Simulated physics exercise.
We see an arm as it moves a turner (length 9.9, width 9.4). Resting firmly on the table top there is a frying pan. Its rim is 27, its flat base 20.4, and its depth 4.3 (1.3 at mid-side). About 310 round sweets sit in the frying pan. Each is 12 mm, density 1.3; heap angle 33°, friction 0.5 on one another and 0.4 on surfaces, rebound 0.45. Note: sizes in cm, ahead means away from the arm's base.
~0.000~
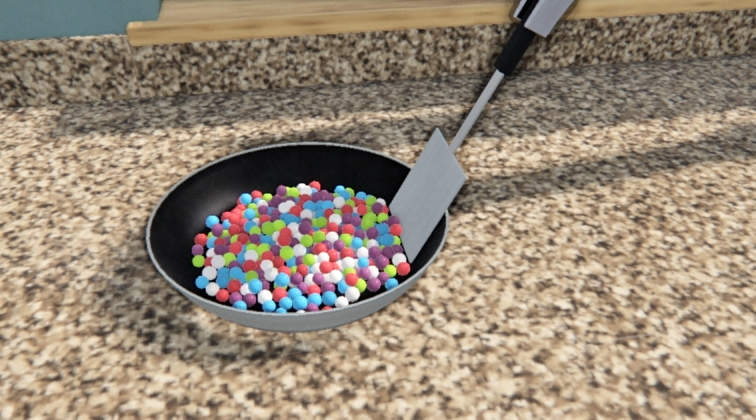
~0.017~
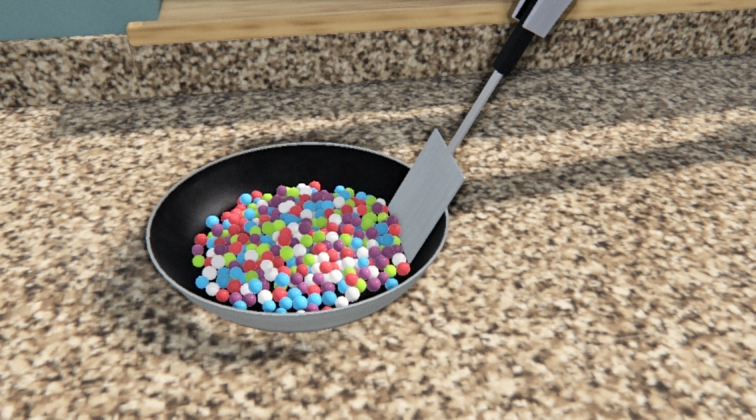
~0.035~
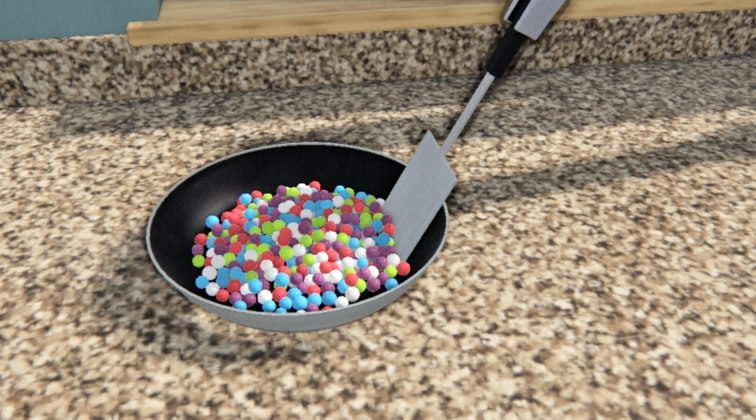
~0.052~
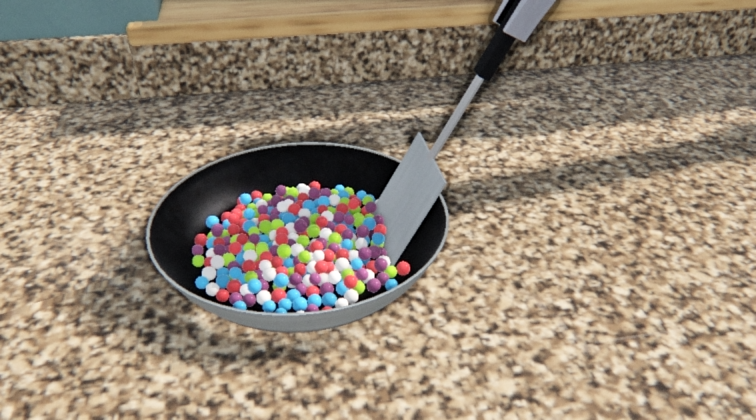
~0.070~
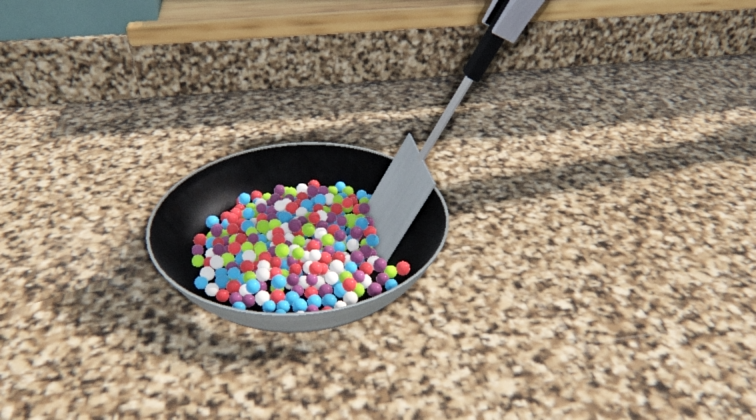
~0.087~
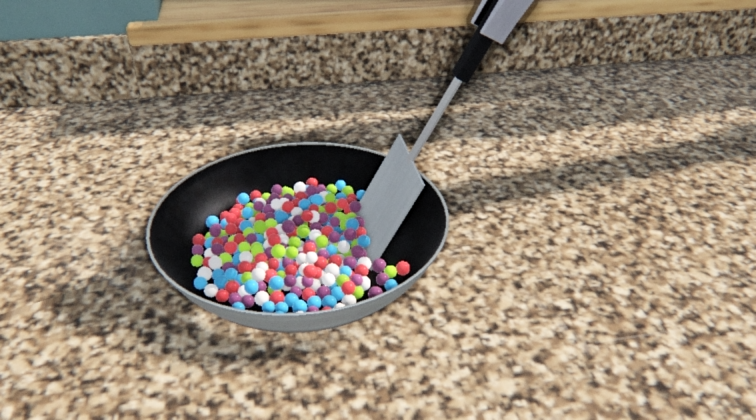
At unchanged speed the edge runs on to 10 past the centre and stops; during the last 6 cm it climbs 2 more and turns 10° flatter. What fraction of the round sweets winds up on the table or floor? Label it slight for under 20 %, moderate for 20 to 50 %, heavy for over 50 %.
Label: Slight.
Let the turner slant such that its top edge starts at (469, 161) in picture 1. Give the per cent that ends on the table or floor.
Roughly 10 percent ends on the table or floor.
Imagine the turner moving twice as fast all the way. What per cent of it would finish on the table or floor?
35 per cent, roughly.
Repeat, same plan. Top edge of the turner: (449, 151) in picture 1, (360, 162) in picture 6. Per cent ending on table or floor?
Around 35 per cent finishes there.
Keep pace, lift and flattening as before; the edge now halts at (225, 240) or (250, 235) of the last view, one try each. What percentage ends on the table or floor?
Around 0 per cent for the first try and 0 per cent for the second.
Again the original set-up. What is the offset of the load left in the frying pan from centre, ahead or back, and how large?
Roughly 5.0 centimetres ahead.
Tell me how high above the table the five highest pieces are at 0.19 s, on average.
Some 4 cm.
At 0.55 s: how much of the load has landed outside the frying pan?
Roughly 10 percent.
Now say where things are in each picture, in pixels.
The first frame shows the turner top edge at (451, 151), sloping 62°; upper third of the load around (306, 233), from x 200 to 405, top at y 190; 311 in the frying pan.
The second frame shows the turner top edge at (450, 152), sloping 62°; upper third of the load around (306, 233), from x 200 to 405, top at y 190.
The third frame shows the turner top edge at (442, 154), sloping 62°; upper third of the load around (306, 233), from x 200 to 405, top at y 190.
The fourth frame shows the turner top edge at (432, 156), sloping 62°; upper third of the load around (310, 233), from x 200 to 405, top at y 185.
The fifth frame shows the turner top edge at (422, 157), sloping 62°; upper third of the load around (309, 233), from x 200 to 405, top at y 185.
The sixth frame shows the turner top edge at (411, 158), sloping 62°; upper third of the load around (302, 234), from x 195 to 405, top at y 185; 311 in the frying pan.
After 0.19 s, sloping 62°, highest piece 4 above the table; 311 in the frying pan.
After 0.30 s, sloping 59°, highest piece 5 above the table; 311 in the frying pan.
After 0.55 s, sloping 52°, highest piece 8 above the table; 269 in the frying pan, 34 on the table or floor, 8 on the blade or in flight.
After 1.60 s, sloping 52°, highest piece 5 above the table; 268 in the frying pan, 43 on the table or floor.
In the end, 268 in the frying pan, 43 on the table or floor. That is 14 % on the table or floor.
